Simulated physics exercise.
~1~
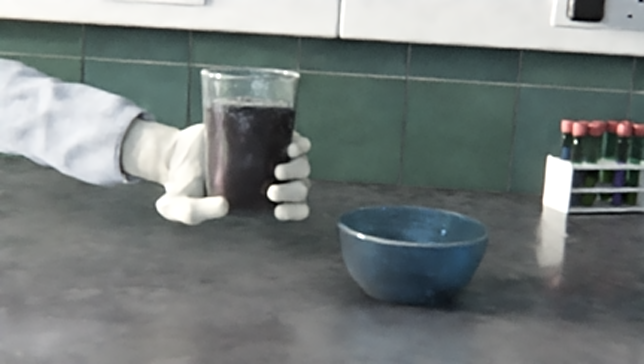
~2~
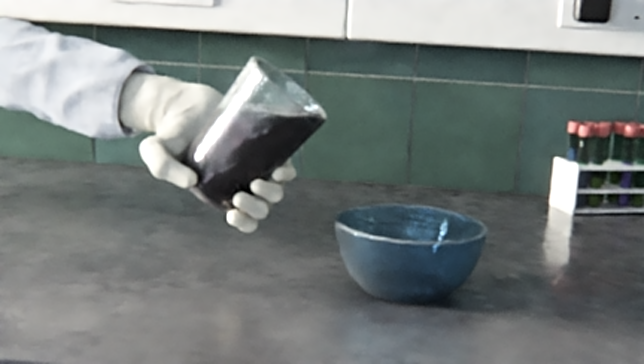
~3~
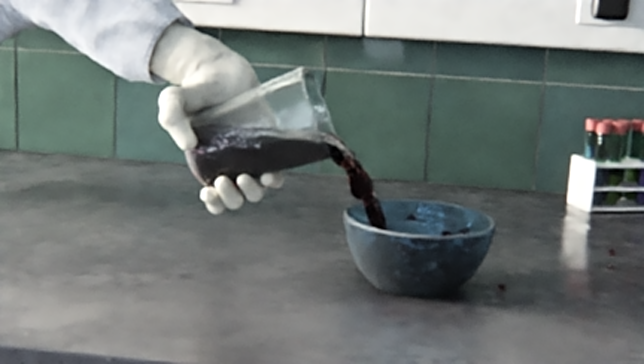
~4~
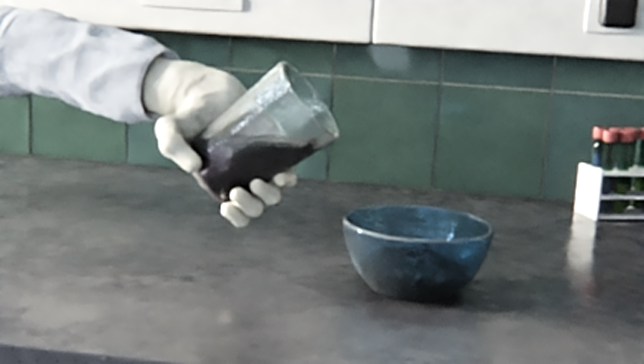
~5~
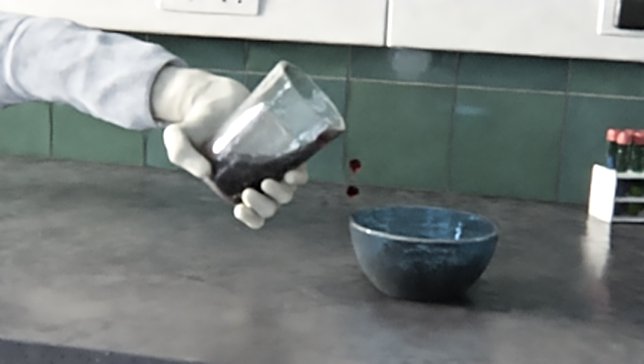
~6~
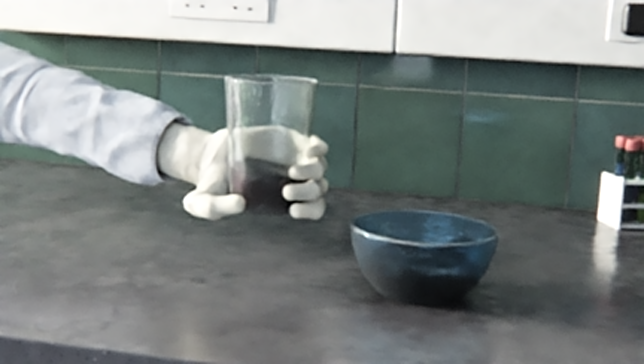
White-gloved hand tilting a glass tumbler twice, pouring dark wine into a blue bowl, then holding the partly emptied glass upright.
